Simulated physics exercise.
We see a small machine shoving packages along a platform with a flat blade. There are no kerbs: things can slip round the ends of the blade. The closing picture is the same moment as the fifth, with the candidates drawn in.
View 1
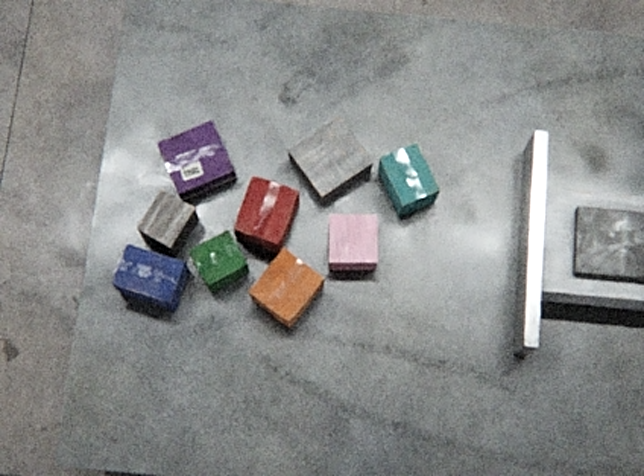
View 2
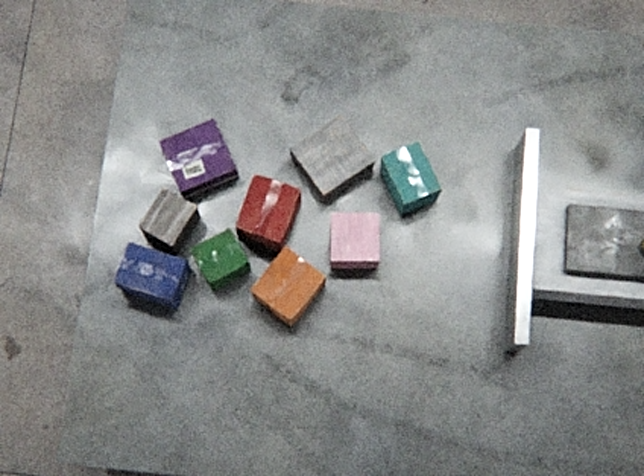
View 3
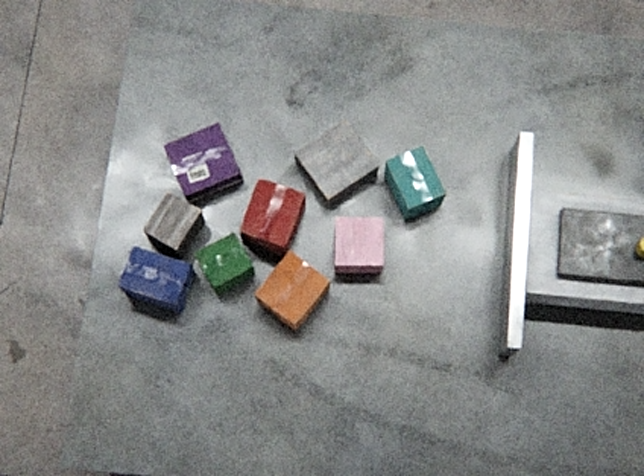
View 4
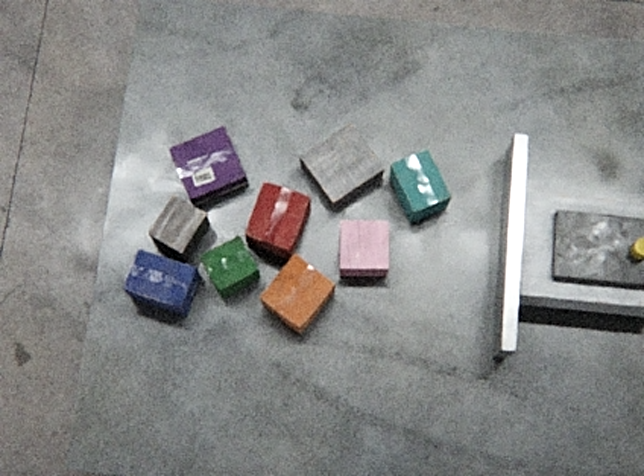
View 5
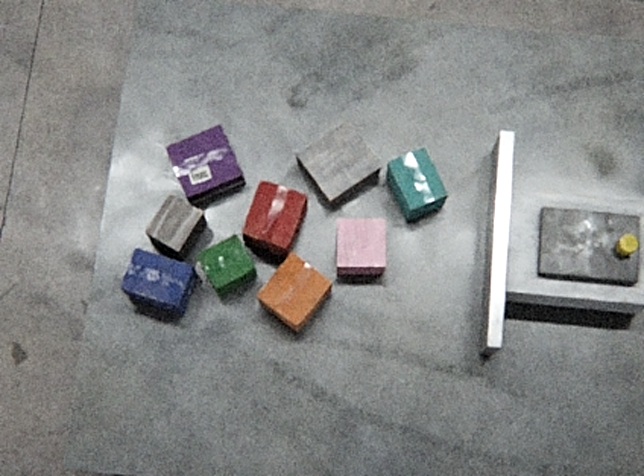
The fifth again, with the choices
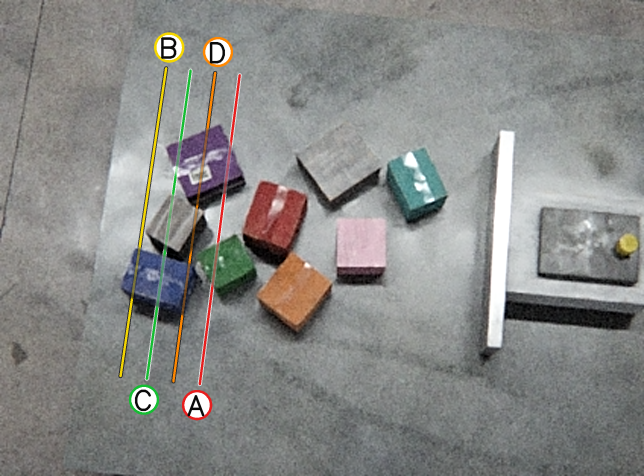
On a grey platform, a flat-bladed machine moves slightly left toward still, scattered coloured boxes.
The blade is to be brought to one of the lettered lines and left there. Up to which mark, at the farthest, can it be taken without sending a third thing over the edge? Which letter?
At D, and not beyond.
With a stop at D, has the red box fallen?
No.
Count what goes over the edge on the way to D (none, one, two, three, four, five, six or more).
Two.
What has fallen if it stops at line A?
The purple parcel.
On the marked copy, A at (220, 224); B at (144, 216); C at (170, 219); D at (195, 221).
Taking D. A third of the way, robot (469, 233); grey crate (304, 158); turquoise box (365, 176).
Two thirds of the way, robot (357, 222); purple parcel (145, 163); black crate (156, 228).
When it is over, robot (273, 214); black crate over the edge; purple parcel over the edge; two fallen.
As for the rest, A is within the limit but short; B drops six; C drops six.
